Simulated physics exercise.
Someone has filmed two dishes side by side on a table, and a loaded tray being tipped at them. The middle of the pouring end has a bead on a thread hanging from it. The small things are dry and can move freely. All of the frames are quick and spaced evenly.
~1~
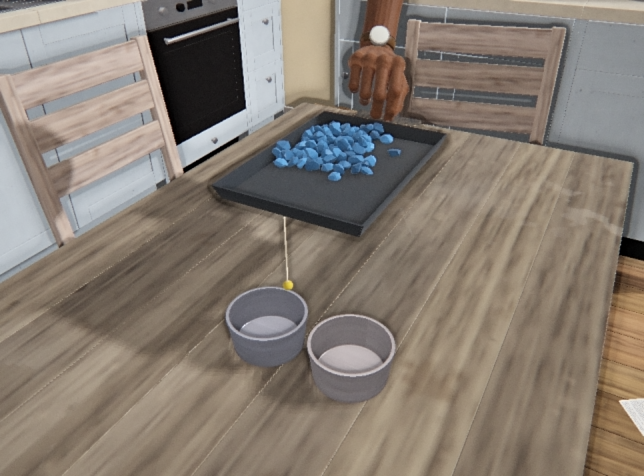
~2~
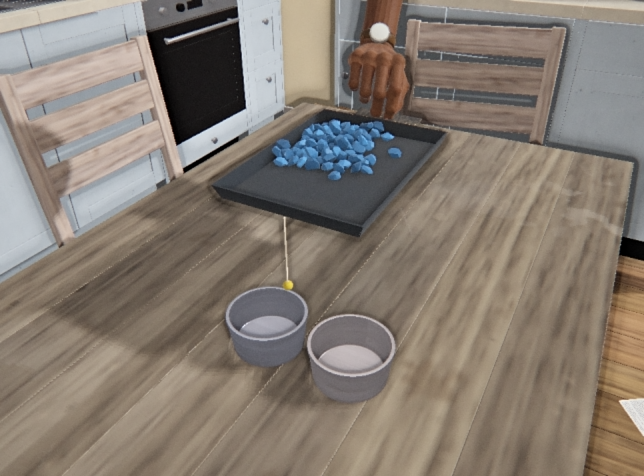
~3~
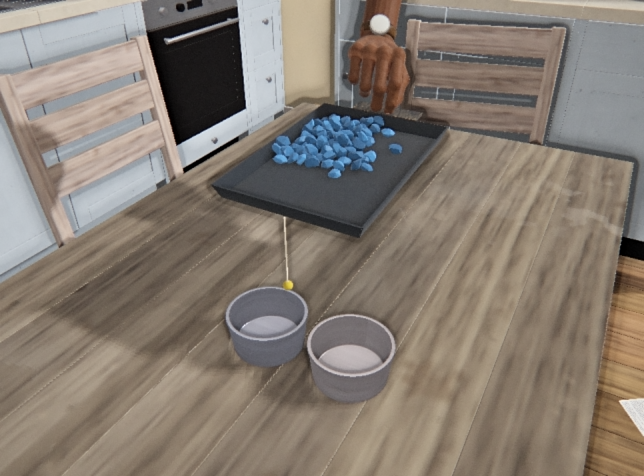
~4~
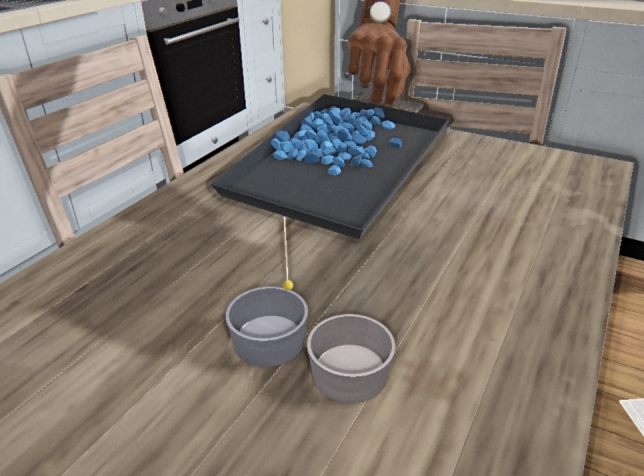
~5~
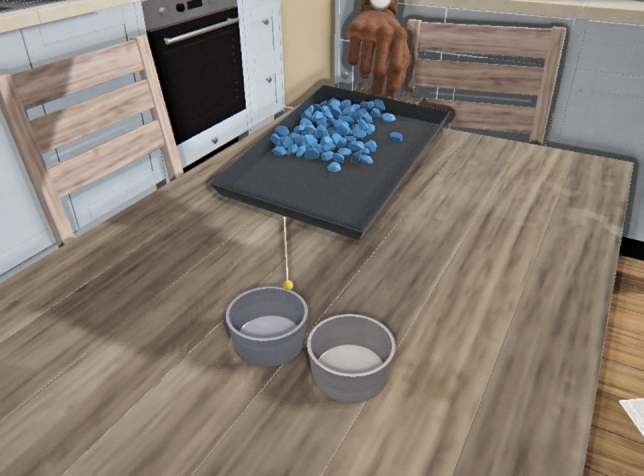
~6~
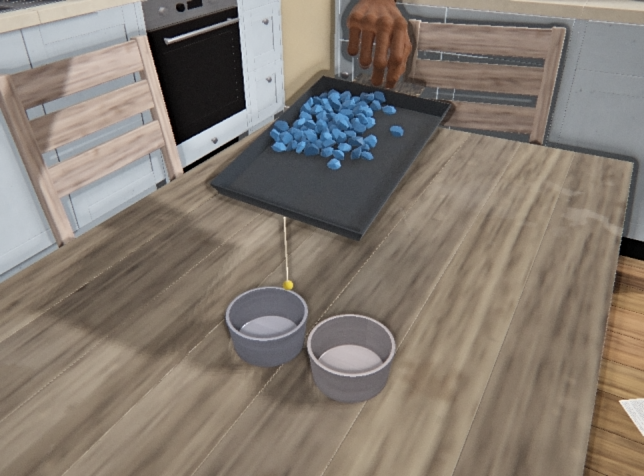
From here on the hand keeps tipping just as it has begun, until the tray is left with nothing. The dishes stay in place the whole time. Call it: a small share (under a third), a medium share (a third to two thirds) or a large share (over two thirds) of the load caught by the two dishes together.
Large.
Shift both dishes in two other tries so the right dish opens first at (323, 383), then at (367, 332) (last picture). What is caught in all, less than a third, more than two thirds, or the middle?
The two tries give, in order: Under a third; the middle third.
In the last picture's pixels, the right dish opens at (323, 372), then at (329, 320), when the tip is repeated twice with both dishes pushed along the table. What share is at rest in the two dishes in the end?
Roughly 30% first, roughly 50% second.
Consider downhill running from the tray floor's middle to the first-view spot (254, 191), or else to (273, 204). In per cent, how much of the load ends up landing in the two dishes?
Lab note: Case 1 near 0 %, case 2 near 40 %.
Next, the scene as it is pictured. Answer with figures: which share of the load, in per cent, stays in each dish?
At the end, 30 percent of the load sits in the left dish and 50 percent in the right dish.
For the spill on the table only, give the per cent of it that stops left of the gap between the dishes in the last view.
Left share: Close to 80 %.
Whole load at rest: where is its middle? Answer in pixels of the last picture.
About (326, 361).
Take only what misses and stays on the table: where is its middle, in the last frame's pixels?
The middle lies near (276, 392).
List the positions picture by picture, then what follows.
The first picture shows corners of the pouring end (220, 184) and (359, 221), level; middle of the load (334, 149), aquarium stones; left dish (246, 348); right dish (332, 384); bead on its thread (288, 285).
The second picture shows corners of the pouring end (220, 183) and (359, 222), level; middle of the load (334, 148).
The third picture shows corners of the pouring end (220, 183) and (359, 223), tipped barely, lowest at the right corner; middle of the load (334, 144).
The fourth picture shows corners of the pouring end (219, 182) and (359, 224), tipped a little, lowest at the right corner; middle of the load (334, 138).
The fifth picture shows corners of the pouring end (219, 182) and (359, 226), tipped a little, lowest at the right corner; middle of the load (334, 132).
The sixth picture shows corners of the pouring end (218, 181) and (359, 228), tipped a little, lowest at the right corner; middle of the load (334, 127); left dish (246, 348); right dish (332, 384).
Just after the last frame, tray tipped steeply; roughly two thirds on the tray; about a tenth in the right dish; just a few in the left dish; just a few outside both; roughly a quarter in the air.
A moment on, tray tipped right over; about a tenth on the tray; roughly a third in the right dish; roughly a quarter in the left dish; roughly a quarter outside both; roughly a quarter in the air.
Further on, tray tipped past a quarter turn; roughly half in the right dish; roughly a quarter in the left dish; roughly a quarter outside both.
When it is over, tray tipped past a quarter turn; roughly half in the right dish; roughly a quarter in the left dish; roughly a quarter outside both.
